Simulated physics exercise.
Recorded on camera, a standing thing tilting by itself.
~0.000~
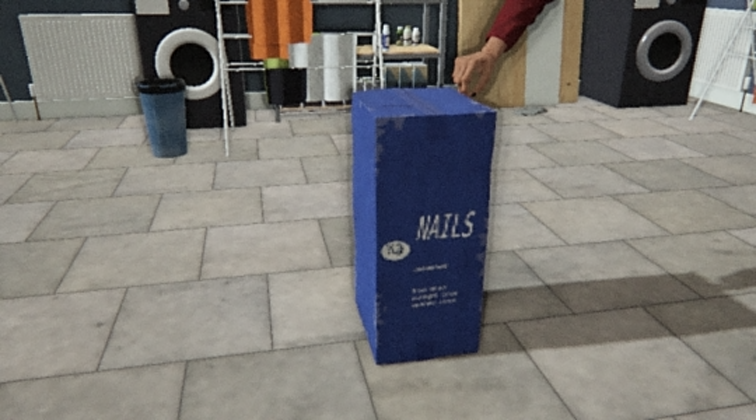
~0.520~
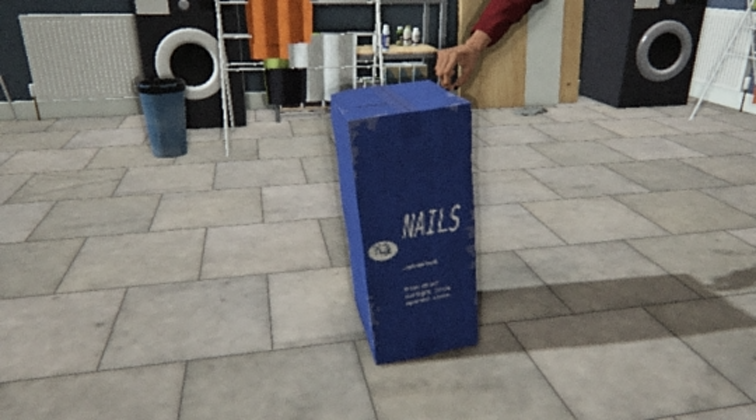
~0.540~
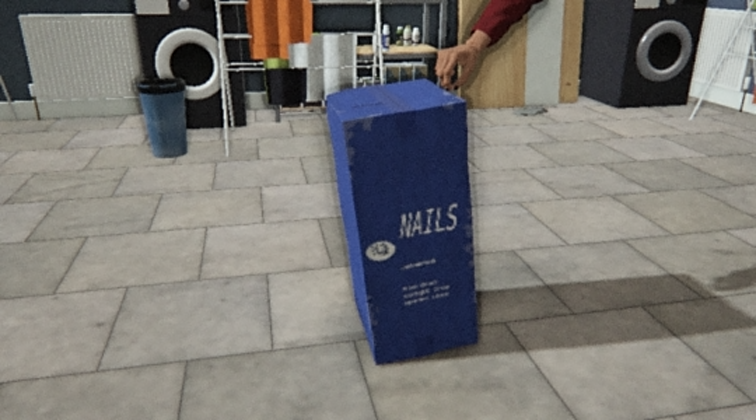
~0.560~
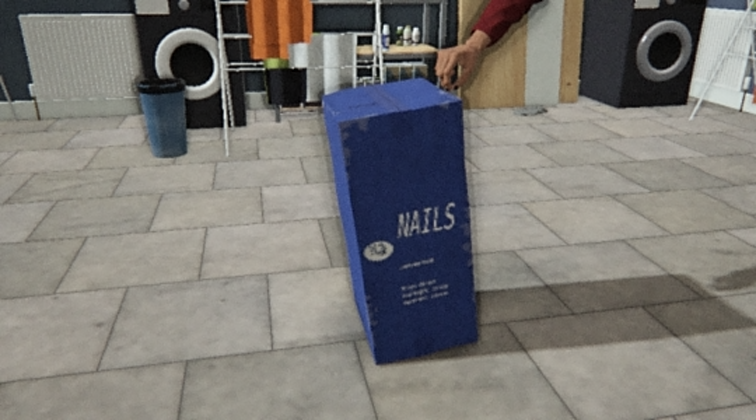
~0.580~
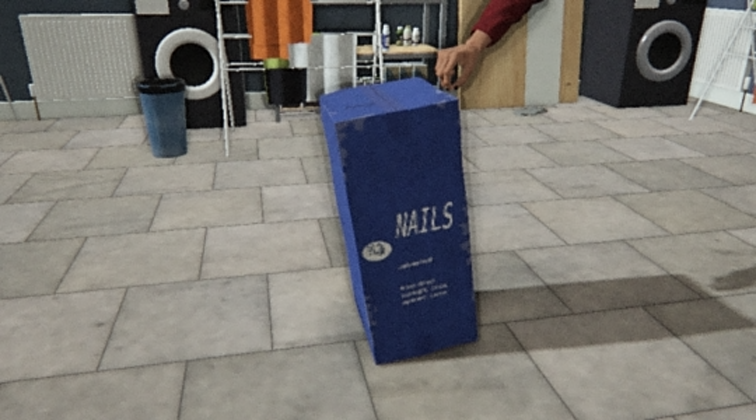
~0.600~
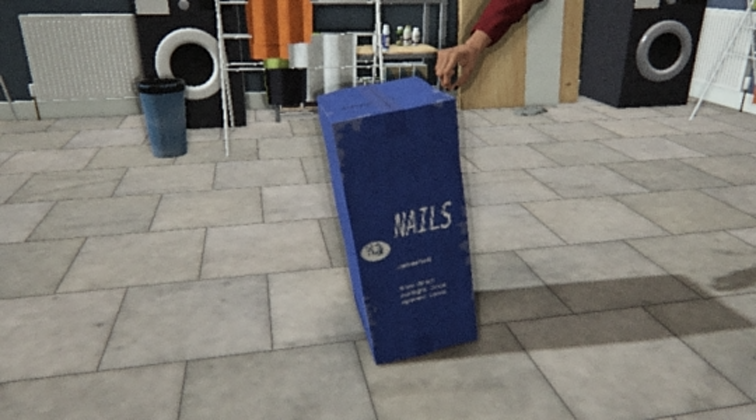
A tall blue box labelled "NAILS" stands upright on a grey tiled floor while a hand in a red sleeve reaches to its top right edge. The box leans to the left as the hand moves slightly left with it, then its lean increases only a little more, with the hand still at the top.
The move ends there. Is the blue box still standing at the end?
Upright again.
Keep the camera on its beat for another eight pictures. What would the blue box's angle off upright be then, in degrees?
It would be leaning 8° at that stage.
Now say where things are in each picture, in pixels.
Blue box (415, 222) upright, in the first picture.
Blue box (403, 219) 5° off upright, in the second picture.
Blue box (401, 218) 6° off upright, in the third picture.
Blue box (399, 218) 7° off upright, in the fourth picture.
Blue box (398, 218) 8° off upright, in the fifth picture.
Blue box (397, 217) 8° off upright, in the sixth picture.
Around 0.94 s, blue box upright near (418, 220).
Finally (2.1 s), the blue box returns to its base, near (415, 222).
